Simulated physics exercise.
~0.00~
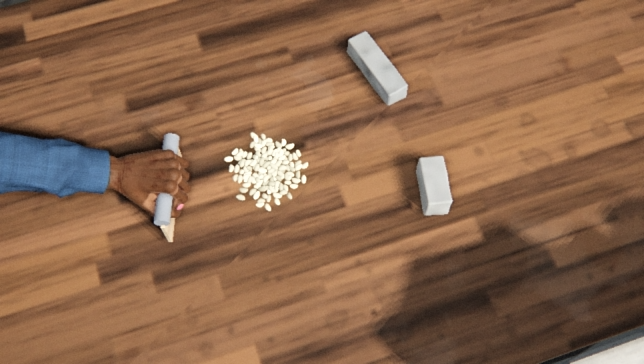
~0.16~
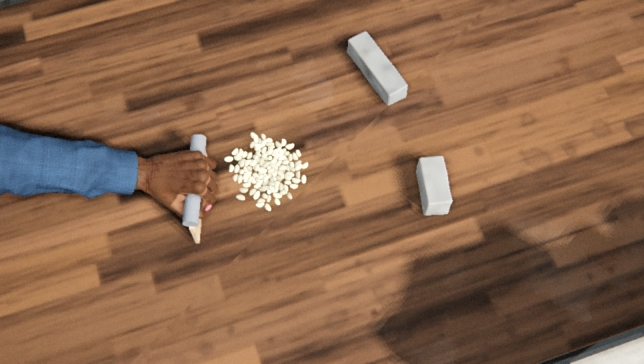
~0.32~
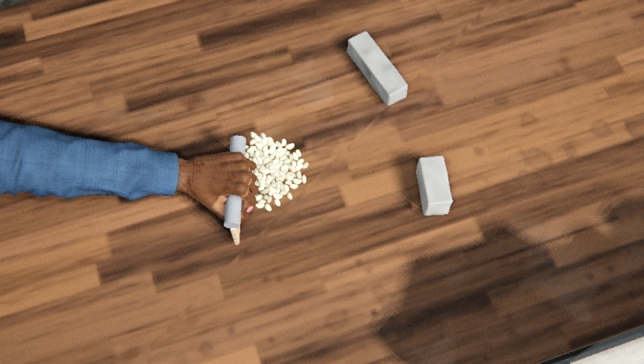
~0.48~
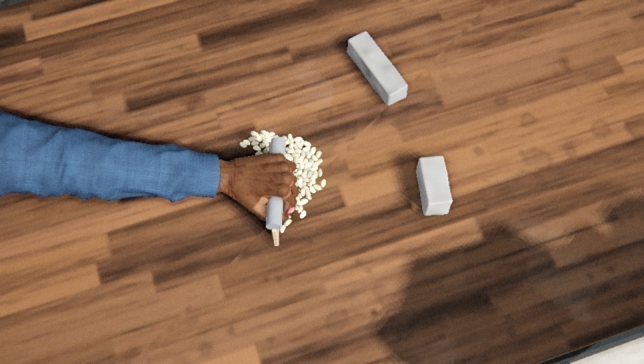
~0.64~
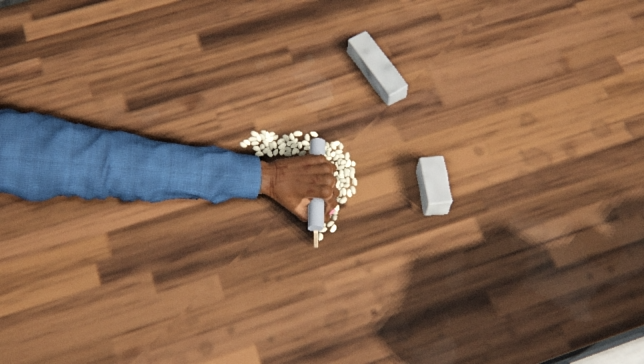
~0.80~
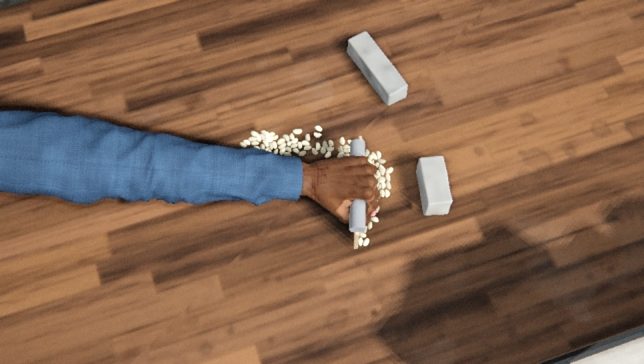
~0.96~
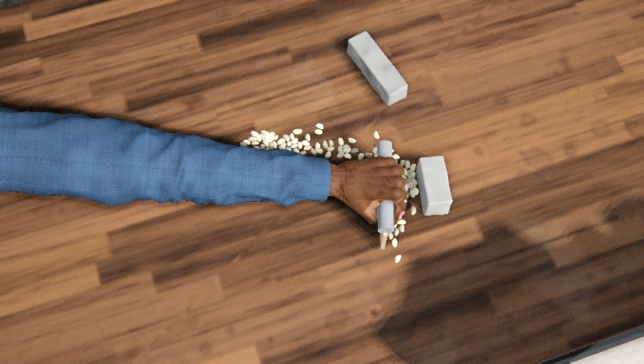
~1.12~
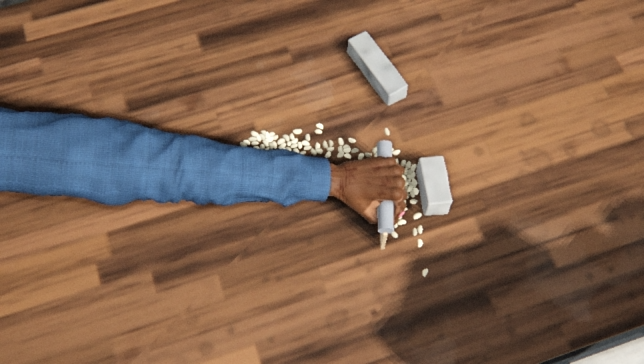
The video shows a blue-sleeved hand pushing a grey scraper rightward into a pile of white beans on a wooden surface, with two grey blocks ahead. The beans spread and trail behind along the arm, and the hand stops just short of the nearer block, beans gathered against it.
